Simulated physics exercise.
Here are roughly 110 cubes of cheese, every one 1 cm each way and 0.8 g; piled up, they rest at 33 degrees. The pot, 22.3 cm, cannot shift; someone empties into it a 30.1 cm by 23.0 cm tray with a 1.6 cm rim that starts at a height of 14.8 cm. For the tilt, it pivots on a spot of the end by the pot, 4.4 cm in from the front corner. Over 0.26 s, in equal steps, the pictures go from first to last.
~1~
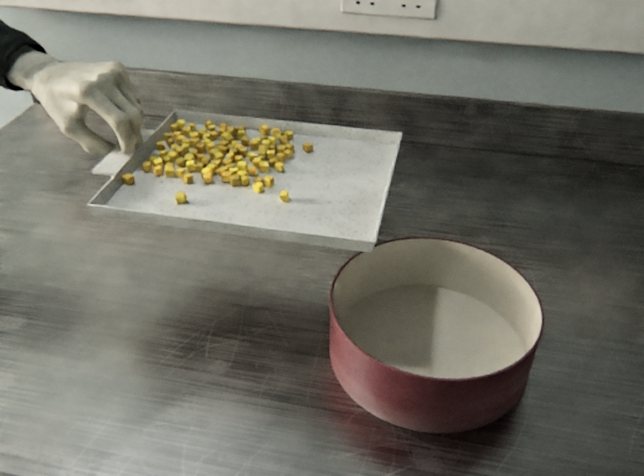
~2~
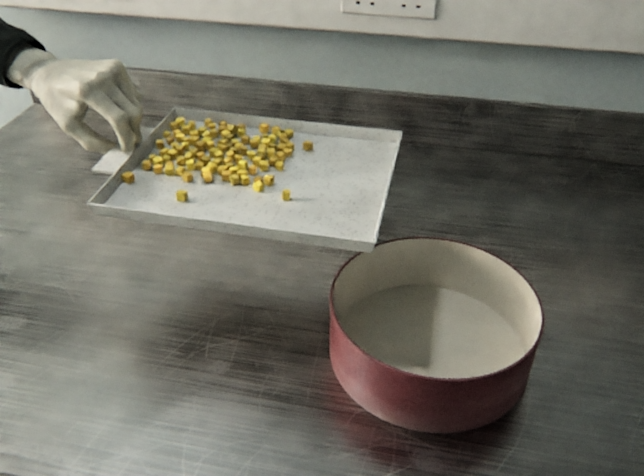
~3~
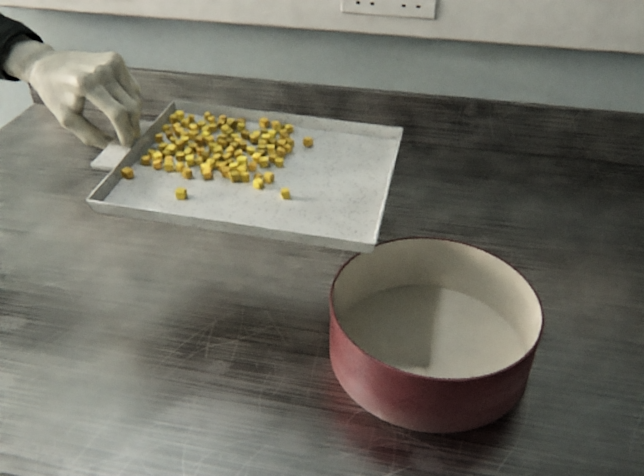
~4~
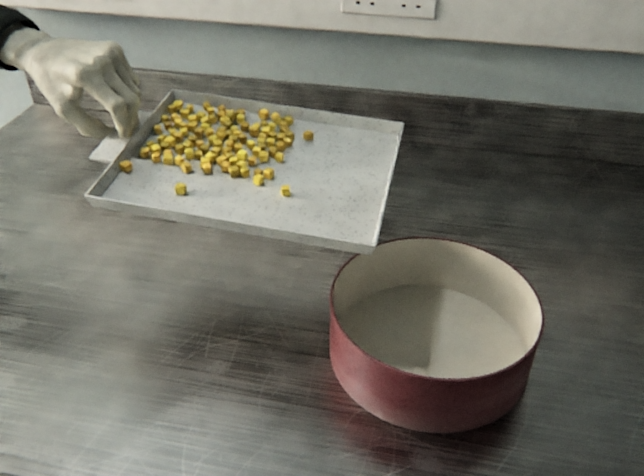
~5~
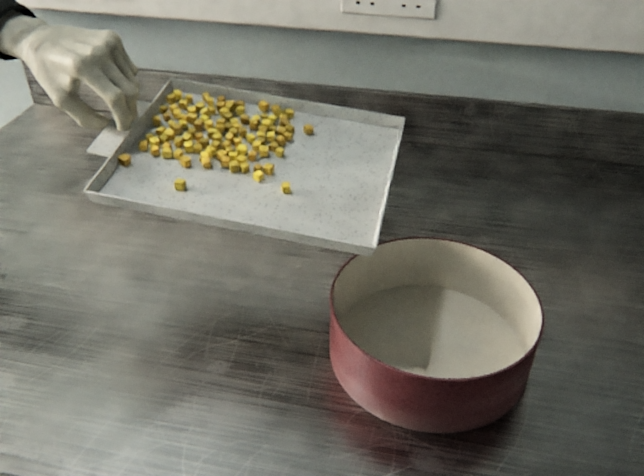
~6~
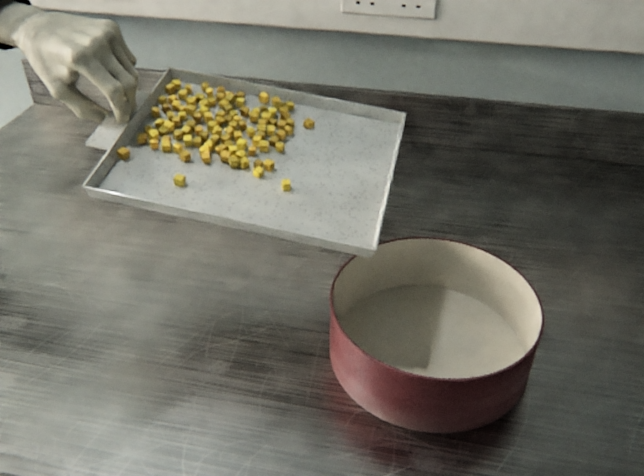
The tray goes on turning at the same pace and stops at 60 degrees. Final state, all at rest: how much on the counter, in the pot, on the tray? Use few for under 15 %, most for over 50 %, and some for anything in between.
Counter: Some, pot: Some, tray: Some.
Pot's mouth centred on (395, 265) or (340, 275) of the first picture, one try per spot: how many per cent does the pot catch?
About 25 and 45 per cent.
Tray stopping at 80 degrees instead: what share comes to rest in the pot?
In that case it comes to about 35 in a hundred.
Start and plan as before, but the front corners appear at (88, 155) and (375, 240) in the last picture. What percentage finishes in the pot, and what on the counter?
Pot 25; counter 40.
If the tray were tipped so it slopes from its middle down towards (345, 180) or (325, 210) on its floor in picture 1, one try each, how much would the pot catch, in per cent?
Near 10 and 65 per cent, in that order.
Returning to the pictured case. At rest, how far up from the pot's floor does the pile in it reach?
1.5 cm.
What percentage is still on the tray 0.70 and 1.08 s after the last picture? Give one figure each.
In order, 95 and 40.
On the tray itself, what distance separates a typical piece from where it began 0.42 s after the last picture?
By then it sits near 1 cm from where it began.
Then, 0.42 s after the last picture, tilt 35 degrees; the tray holds 100 %, the pot 0 %.
Then, 0.70 s after the last picture, tilt 51 degrees; the tray holds 95 %, the pot 0 %.
Then, 1.08 s after the last picture, tilt 60 degrees; the tray holds 40 %, the pot 35 %.
In the end, counter 25 %, pot 35 %, tray 35 %.
